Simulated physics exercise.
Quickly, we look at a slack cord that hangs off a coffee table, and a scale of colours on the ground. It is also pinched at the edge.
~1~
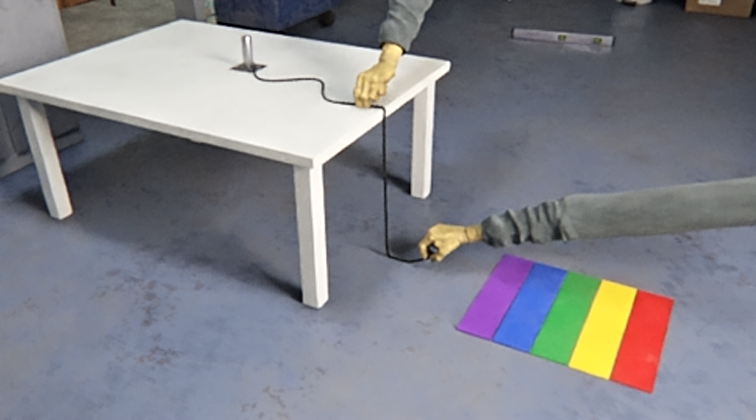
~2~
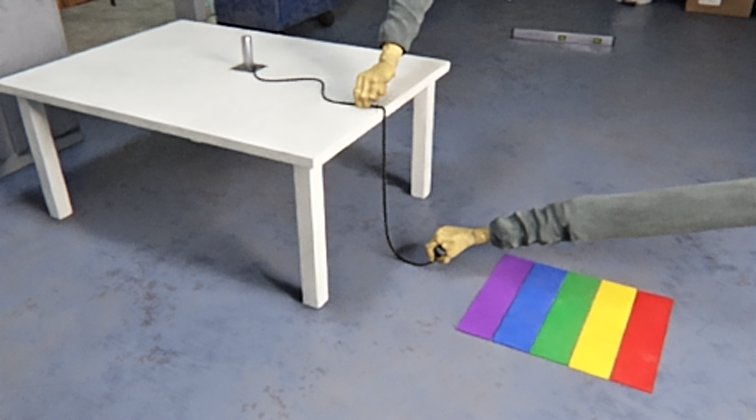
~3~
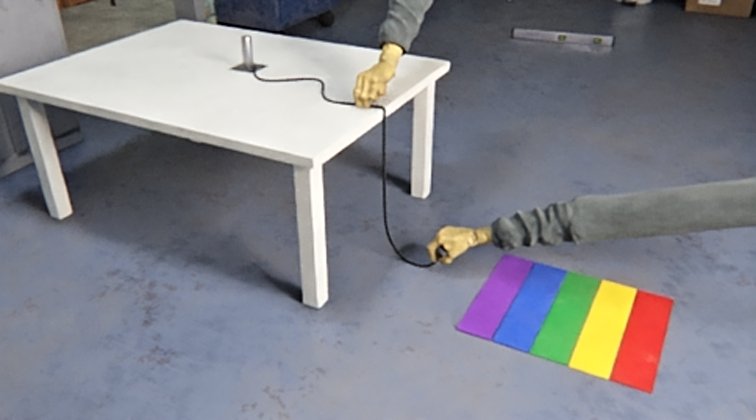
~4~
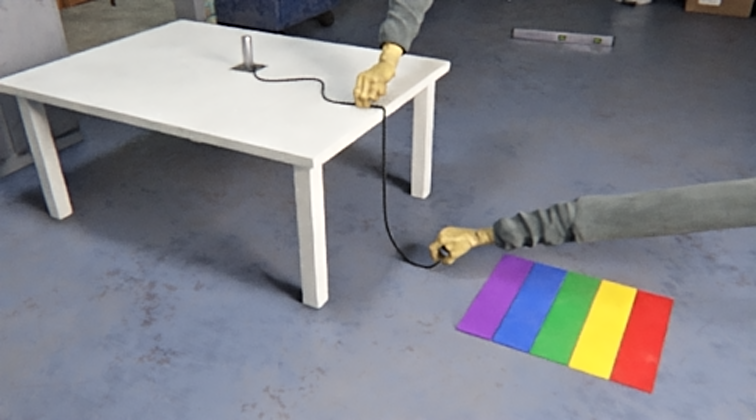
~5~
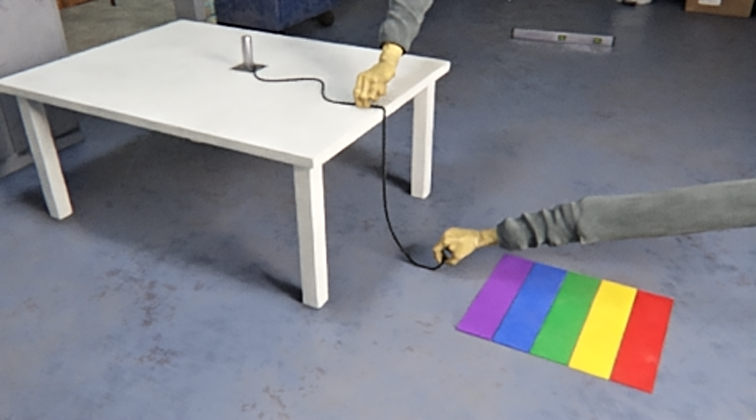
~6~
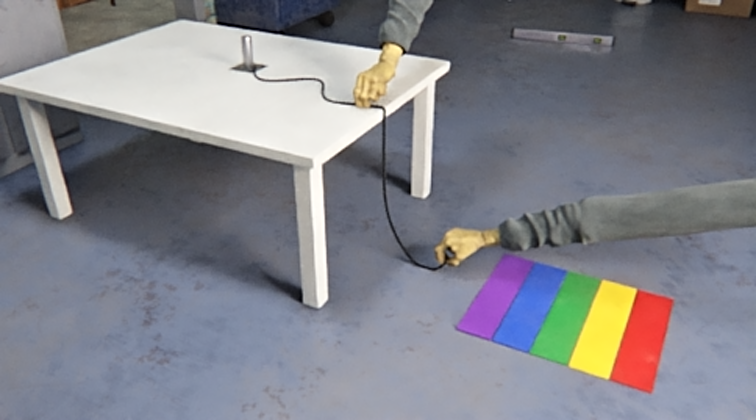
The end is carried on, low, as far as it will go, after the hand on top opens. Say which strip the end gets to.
It gets to the green strip.
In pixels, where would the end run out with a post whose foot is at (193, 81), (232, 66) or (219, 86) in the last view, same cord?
Close to (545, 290), (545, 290) and (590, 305) in that order.
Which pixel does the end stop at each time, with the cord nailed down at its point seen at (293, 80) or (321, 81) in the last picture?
First try at (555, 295), second at (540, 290).
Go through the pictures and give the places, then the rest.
In the first frame, end (429, 258); purple (482, 319); blue (518, 330); green (556, 342); yellow (594, 354); red (636, 368).
In the second frame, end (436, 260); cord through (258, 78) (316, 80) (332, 102) (384, 123) (384, 187) (389, 243).
In the third frame, end (438, 260).
In the fourth frame, end (440, 261); cord through (258, 78) (316, 80) (332, 102) (384, 123) (384, 187) (394, 243).
In the fifth frame, end (443, 262).
In the sixth frame, end (445, 262); cord through (258, 78) (316, 80) (332, 102) (384, 123) (384, 187) (400, 243).
Soon after, end near (514, 282); over purple.
After that, end near (551, 293); over blue.
At the stop, end near (574, 299); over green. The green one.
